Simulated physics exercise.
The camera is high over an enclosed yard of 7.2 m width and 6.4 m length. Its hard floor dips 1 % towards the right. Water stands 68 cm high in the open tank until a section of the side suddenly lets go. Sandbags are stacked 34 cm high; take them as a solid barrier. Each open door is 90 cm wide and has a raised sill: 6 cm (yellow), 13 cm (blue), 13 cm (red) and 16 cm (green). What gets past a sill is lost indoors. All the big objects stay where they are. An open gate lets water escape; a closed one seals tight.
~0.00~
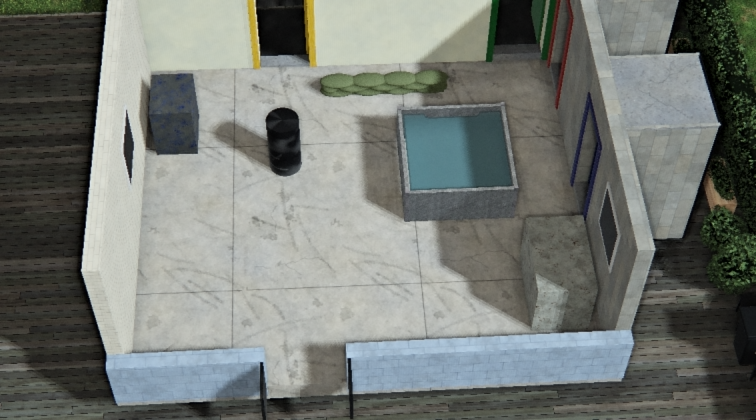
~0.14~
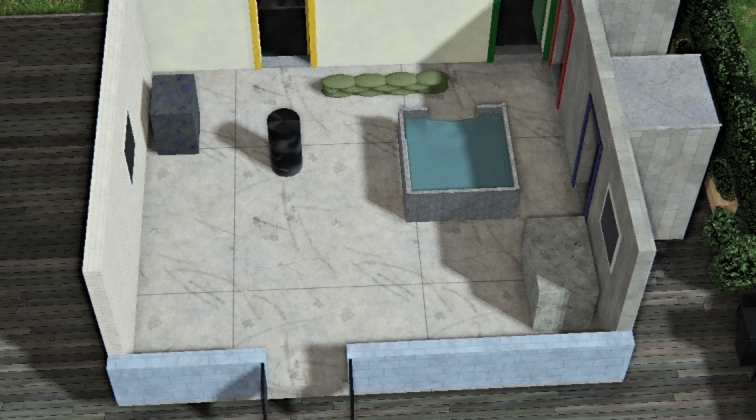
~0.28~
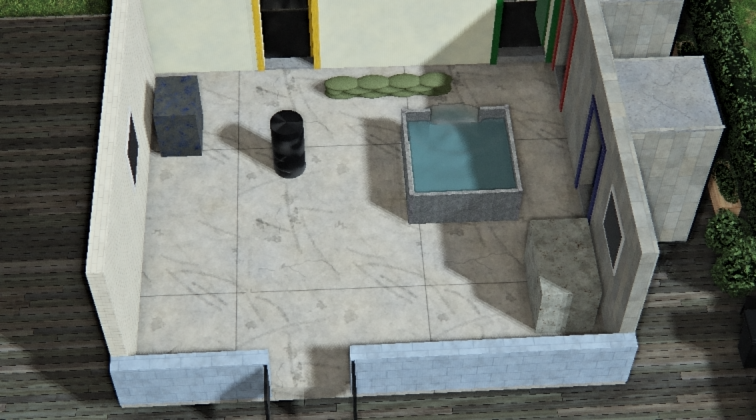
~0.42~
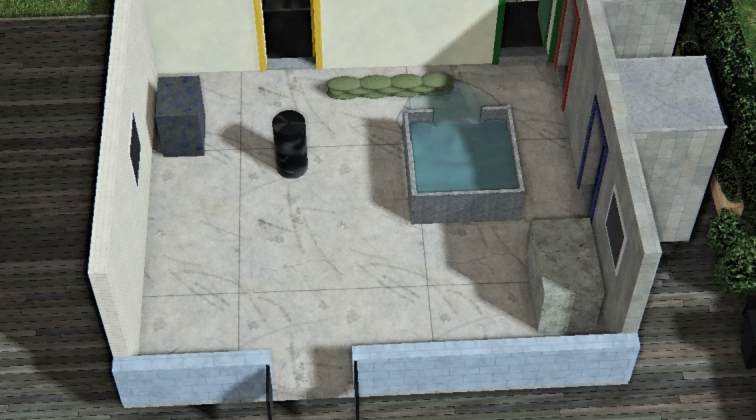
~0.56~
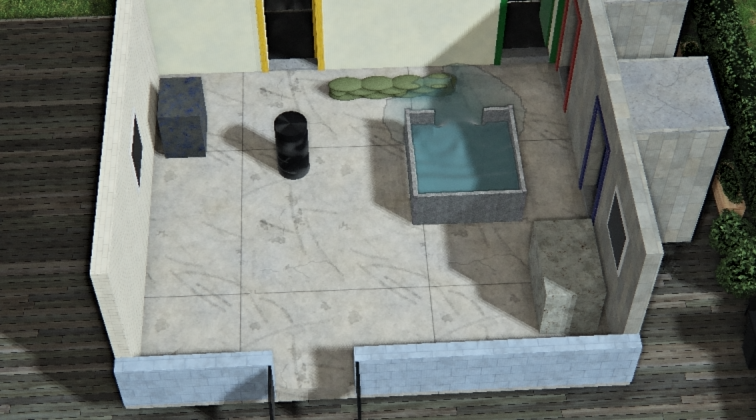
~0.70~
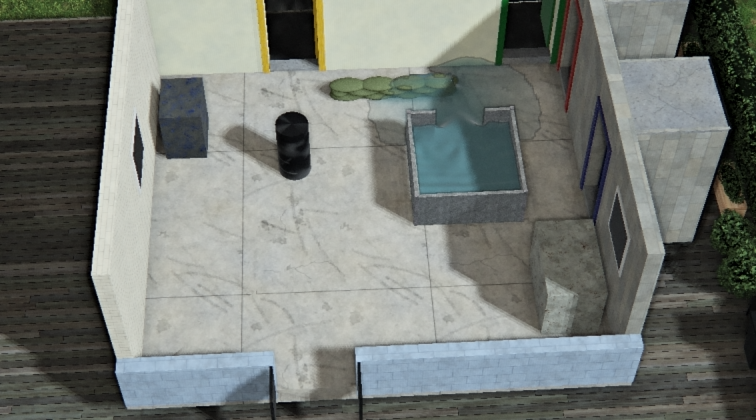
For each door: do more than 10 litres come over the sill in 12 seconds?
Door by door: At the yellow door it keeps below the limit; at the blue door it stays under the limit; at the red door it exceeds the limit; at the green door it goes over the limit.
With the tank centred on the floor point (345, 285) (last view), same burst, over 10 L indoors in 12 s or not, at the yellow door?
Then: Yellow over.
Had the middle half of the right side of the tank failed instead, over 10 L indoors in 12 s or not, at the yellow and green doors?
Then: Yellow not over, green over.
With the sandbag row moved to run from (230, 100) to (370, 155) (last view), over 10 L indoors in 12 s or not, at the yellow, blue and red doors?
Then: Yellow past it, blue under, red over.
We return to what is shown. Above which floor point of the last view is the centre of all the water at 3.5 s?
Near (429, 143).
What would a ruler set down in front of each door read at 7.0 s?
Depths in cm: Yellow 5, blue 8, red 13, green 13.
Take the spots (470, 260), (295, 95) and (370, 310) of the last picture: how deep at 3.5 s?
Roughly 0, 4 and 0 cm, in turn.
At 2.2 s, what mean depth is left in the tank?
Roughly 35 cm on average.
After 1.4 s water covers 15 % of the floor and is deepest (44 cm) near (442, 99); yellow door not reached, blue door not reached, red door 12 cm at the sill, 0 L in, green door 21 cm at the sill, 1 L in.
After 2.2 s water covers 30 % of the floor and is deepest (40 cm) near (556, 66); yellow door 2 cm at the sill, 0 L in, blue door not reached, red door 23 cm at the sill, 29 L in, green door 28 cm at the sill, 25 L in.
After 3.5 s water covers 45 % of the floor and is deepest (25 cm) near (442, 99); yellow door 5 cm at the sill, 0 L in, blue door 3 cm at the sill, 0 L in, red door 21 cm at the sill, 94 L in, green door 22 cm at the sill, 58 L in.
After 7.0 s water covers 75 % of the floor and is deepest (14 cm) near (560, 87); yellow door 5 cm at the sill, 0 L in, blue door 8 cm at the sill, 0 L in, red door 13 cm at the sill, 144 L in, green door 13 cm at the sill, 73 L in.
After 12.0 s water covers 95 % of the floor and is deepest (8 cm) near (587, 222); yellow door 4 cm at the sill, 3 L in, blue door 8 cm at the sill, 0 L in, red door 7 cm at the sill, 145 L in, green door 7 cm at the sill, 73 L in.
